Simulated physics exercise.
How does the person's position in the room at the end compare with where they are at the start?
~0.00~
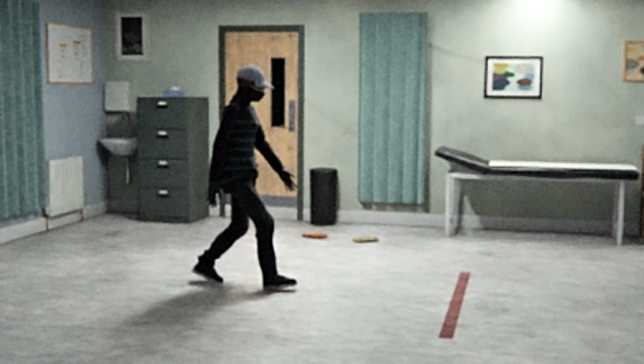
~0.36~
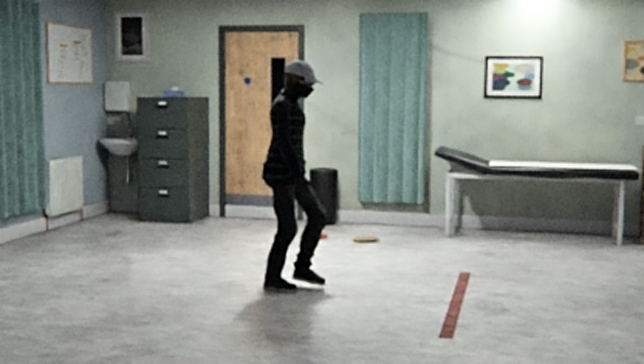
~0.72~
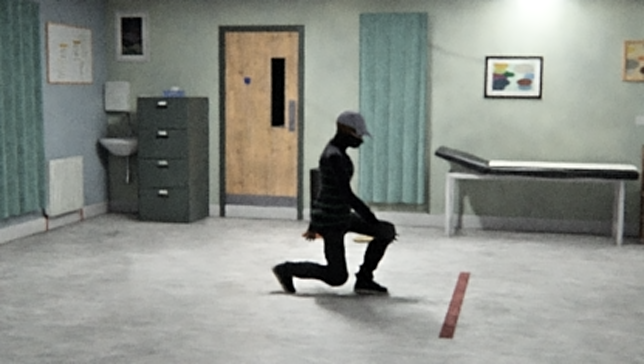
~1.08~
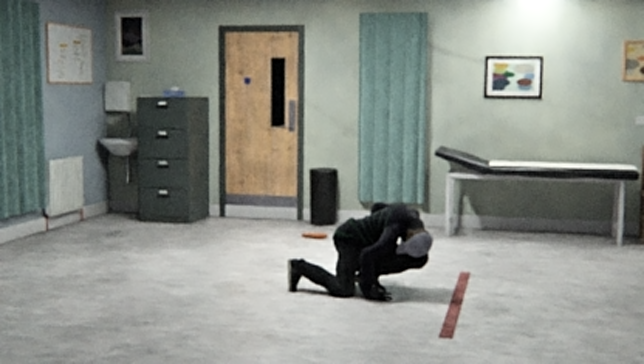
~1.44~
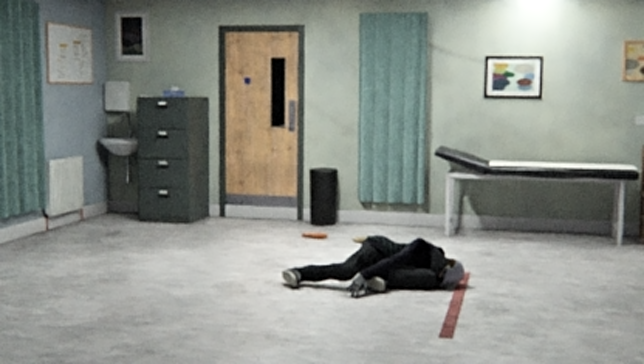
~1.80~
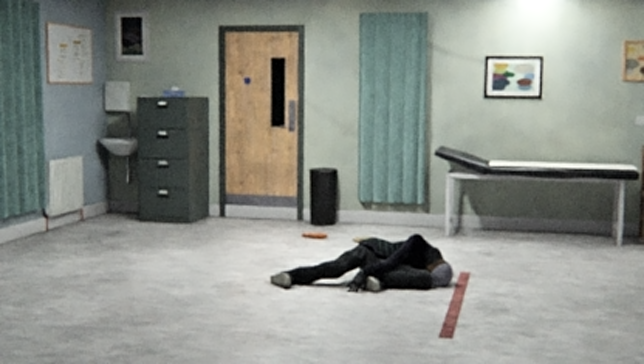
At the start the person is upright and walking in front of the door, left of the middle of the room. By the end they are lying on the floor farther to the right, just short of the red strip.
In the video, a person in dark clothes and a grey cap walks right towards a red strip on the floor of a clinic-like room, sinks to one knee, folds forward and collapses, ending lying still with the head just short of the strip.
